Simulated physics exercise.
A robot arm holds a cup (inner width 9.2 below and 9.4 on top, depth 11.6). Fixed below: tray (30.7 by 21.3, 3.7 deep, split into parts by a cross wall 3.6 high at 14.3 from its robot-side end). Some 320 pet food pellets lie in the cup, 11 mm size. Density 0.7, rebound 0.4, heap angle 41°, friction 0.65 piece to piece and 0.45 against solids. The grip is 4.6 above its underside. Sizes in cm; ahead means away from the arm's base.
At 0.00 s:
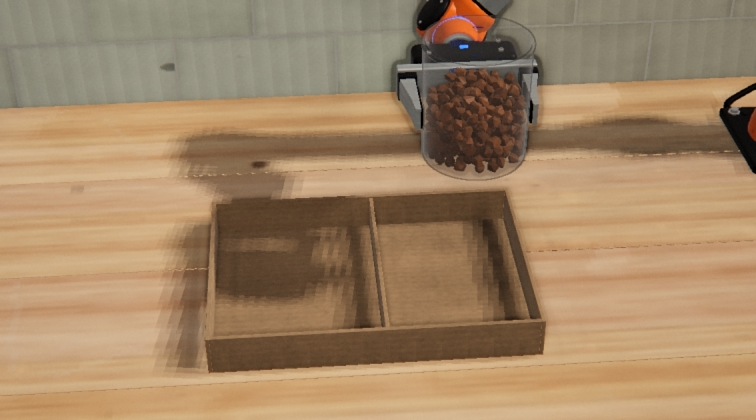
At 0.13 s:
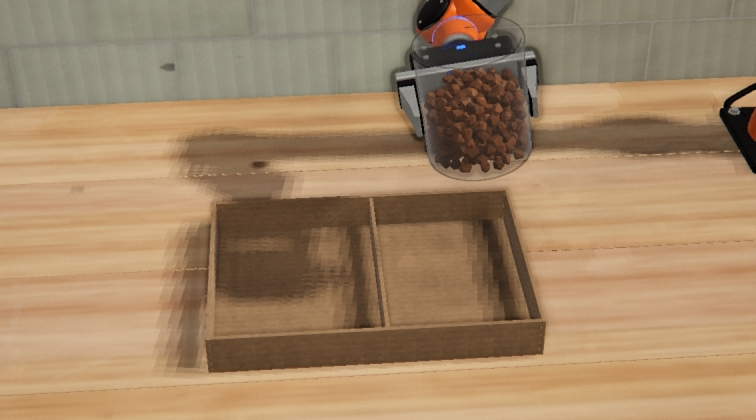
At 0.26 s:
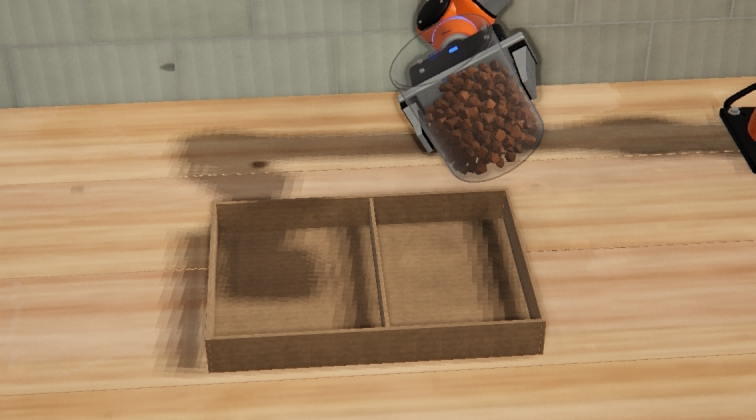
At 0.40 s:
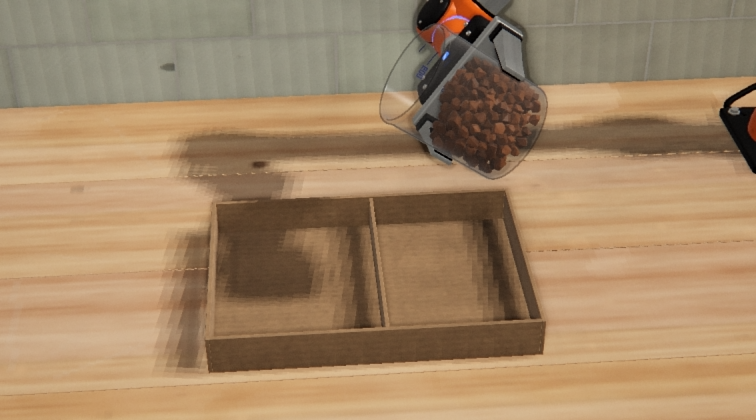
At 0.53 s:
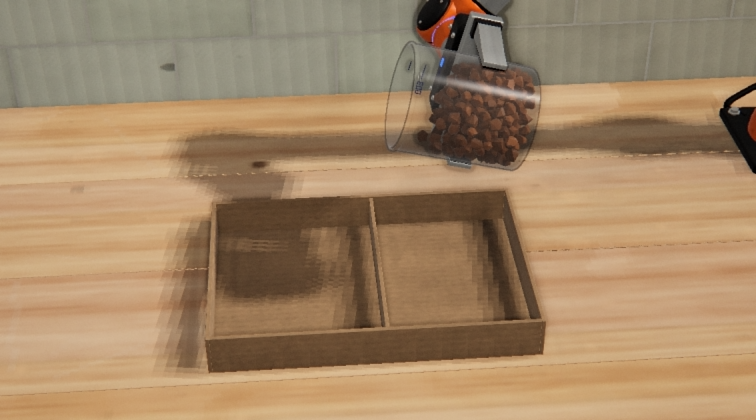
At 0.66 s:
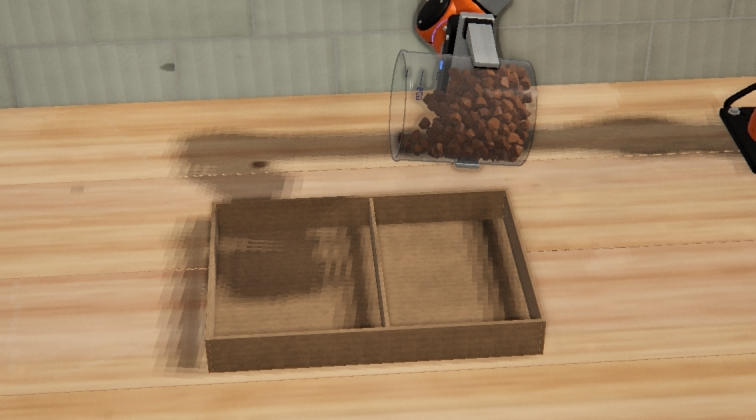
In the video, a robot gripper holds a clear cup of brown pellets above a wooden table, behind a divided brown tray, and steadily tilts it until it lies nearly sideways, its open end facing left and the pellets shifting inside.
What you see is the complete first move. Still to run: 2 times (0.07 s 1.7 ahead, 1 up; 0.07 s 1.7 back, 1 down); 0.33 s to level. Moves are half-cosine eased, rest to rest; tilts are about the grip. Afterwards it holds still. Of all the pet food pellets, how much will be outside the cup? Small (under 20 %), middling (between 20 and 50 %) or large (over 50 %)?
A middling share, between 20 and 50 %, ends outside the cup.
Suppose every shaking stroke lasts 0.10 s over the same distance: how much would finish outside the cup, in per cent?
Then about 15 per cent.
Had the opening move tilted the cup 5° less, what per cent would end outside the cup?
It would be near 20 per cent.
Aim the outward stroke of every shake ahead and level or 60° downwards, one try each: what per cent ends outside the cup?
About 25 and 5 per cent.
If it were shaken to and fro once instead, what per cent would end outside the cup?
In that case some 15 per cent.
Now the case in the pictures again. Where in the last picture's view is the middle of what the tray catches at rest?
Around (305, 290).
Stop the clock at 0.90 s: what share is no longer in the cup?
Near 5 per cent so far.
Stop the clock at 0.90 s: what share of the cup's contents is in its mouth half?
About 65 per cent.
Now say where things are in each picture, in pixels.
The first picture shows cup middle at (476, 99), level; upper third of the load around (475, 100), from x 430 to 520, top at y 70; 322 in the cup.
The second picture shows cup middle at (474, 99), tilted 8° forward; upper third of the load around (474, 99), from x 430 to 520, top at y 70.
The third picture shows cup middle at (469, 101), tilted 29° forward; upper third of the load around (486, 98), from x 430 to 530, top at y 65.
The fourth picture shows cup middle at (465, 104), tilted 54° forward; upper third of the load around (490, 92), from x 435 to 535, top at y 60.
The fifth picture shows cup middle at (463, 108), tilted 75° forward; upper third of the load around (490, 90), from x 425 to 530, top at y 70.
The sixth picture shows cup middle at (462, 110), tilted 83° forward; upper third of the load around (493, 91), from x 405 to 525, top at y 70; 322 in the cup.
By 0.90 s, tilted 83° forward, highest piece 23 above the table; 300 in the cup, 14 in the far-side part, 8 in flight or on a rim.
By 1.15 s, tilted 25° forward, highest piece 27 above the table; 227 in the cup, 88 in the far-side part, 7 in flight or on a rim.
By 1.47 s, level, highest piece 23 above the table; 227 in the cup, 95 in the far-side part.
By 2.52 s, level, highest piece 23 above the table; 227 in the cup, 95 in the far-side part.
Final count, 227 in the cup, 95 in the far-side part. That is 30 % outside the cup.
